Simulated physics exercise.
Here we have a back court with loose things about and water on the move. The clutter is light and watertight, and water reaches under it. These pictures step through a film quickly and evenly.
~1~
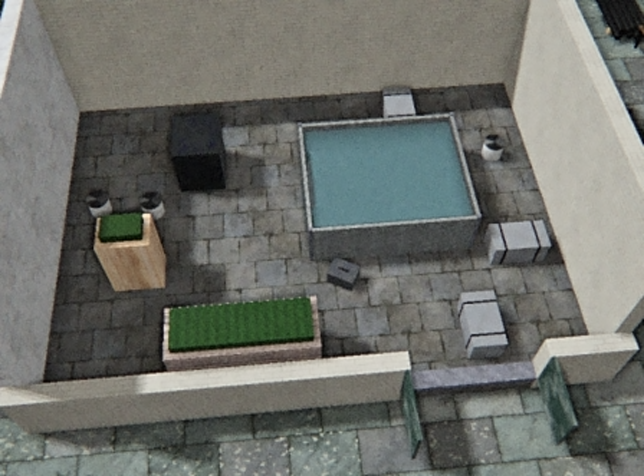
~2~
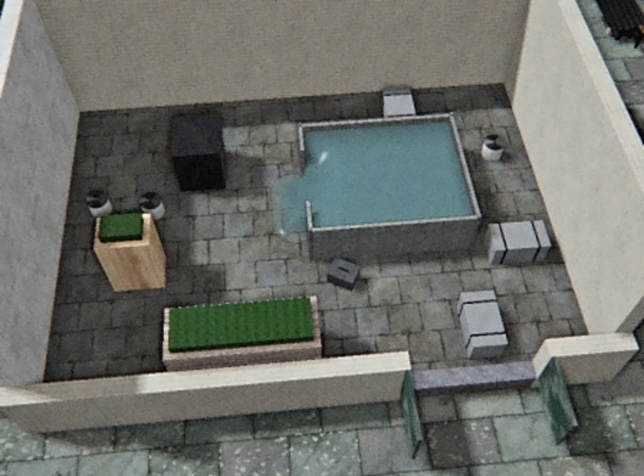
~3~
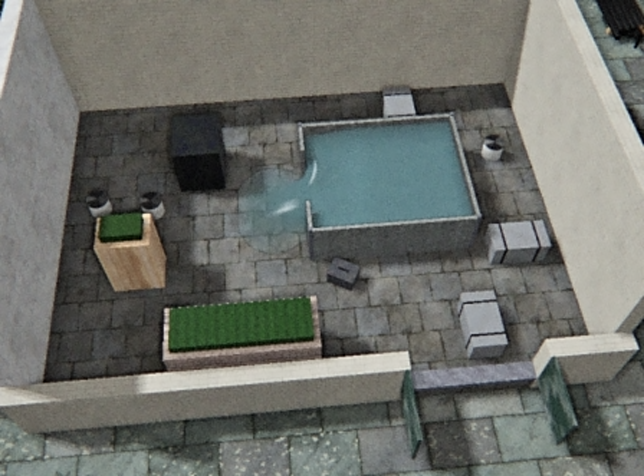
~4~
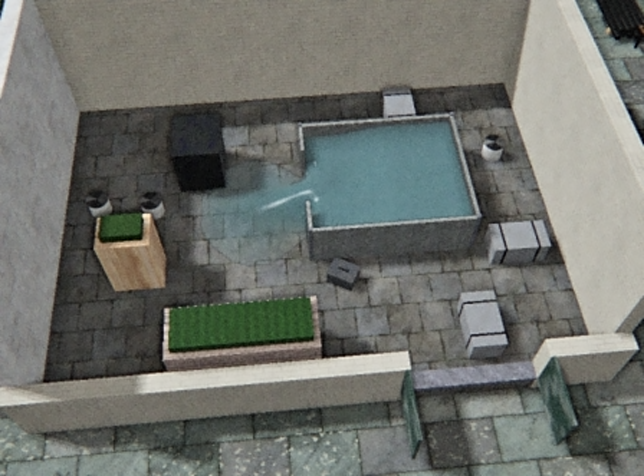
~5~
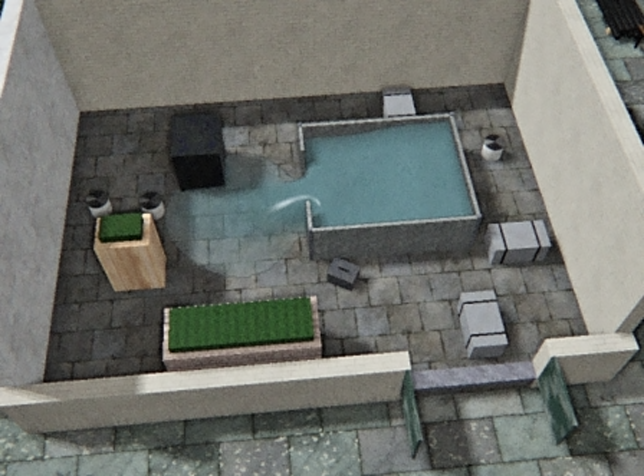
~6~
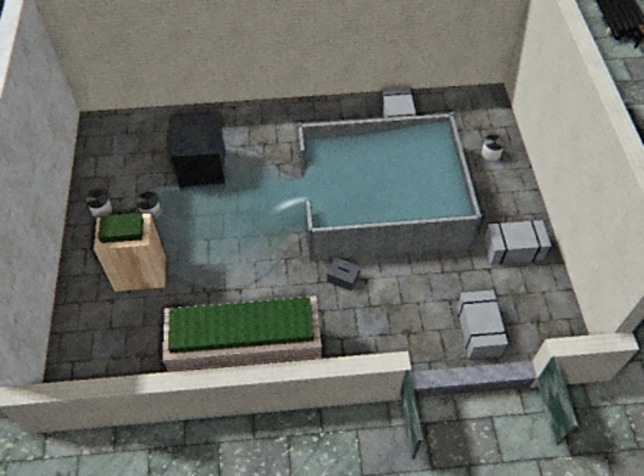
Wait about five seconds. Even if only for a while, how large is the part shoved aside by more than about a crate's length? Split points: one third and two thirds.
Below a third.
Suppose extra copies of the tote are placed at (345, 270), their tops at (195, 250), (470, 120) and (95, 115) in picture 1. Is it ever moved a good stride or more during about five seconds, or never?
Twin one: Slides well clear; twin two: Barely shifts; twin three: Slides well clear.
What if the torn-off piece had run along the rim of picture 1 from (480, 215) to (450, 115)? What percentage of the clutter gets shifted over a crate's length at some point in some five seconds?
My figure is about 70 %.
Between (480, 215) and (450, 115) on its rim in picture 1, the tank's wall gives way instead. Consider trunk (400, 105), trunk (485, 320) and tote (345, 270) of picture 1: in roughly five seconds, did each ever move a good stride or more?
Lab note - in sequence: Made it that far; made it that far; made it that far.
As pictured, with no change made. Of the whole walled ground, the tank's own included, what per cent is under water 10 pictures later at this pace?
It comes to some 50 in a hundred.
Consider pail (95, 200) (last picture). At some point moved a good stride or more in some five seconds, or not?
At least that much.
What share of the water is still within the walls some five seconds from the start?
Close to 100 %.
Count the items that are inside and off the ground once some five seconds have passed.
Total: 1.
A moment on, 1 of 7 are well off their spots; 0 afloat.
Next, 1 of 7 are well off their spots; 1 afloat.
Later, 2 of 7 are well off their spots; 1 afloat.
In the end, 2 of 7 are well off their spots, and 2 have been at some point; 1 afloat.
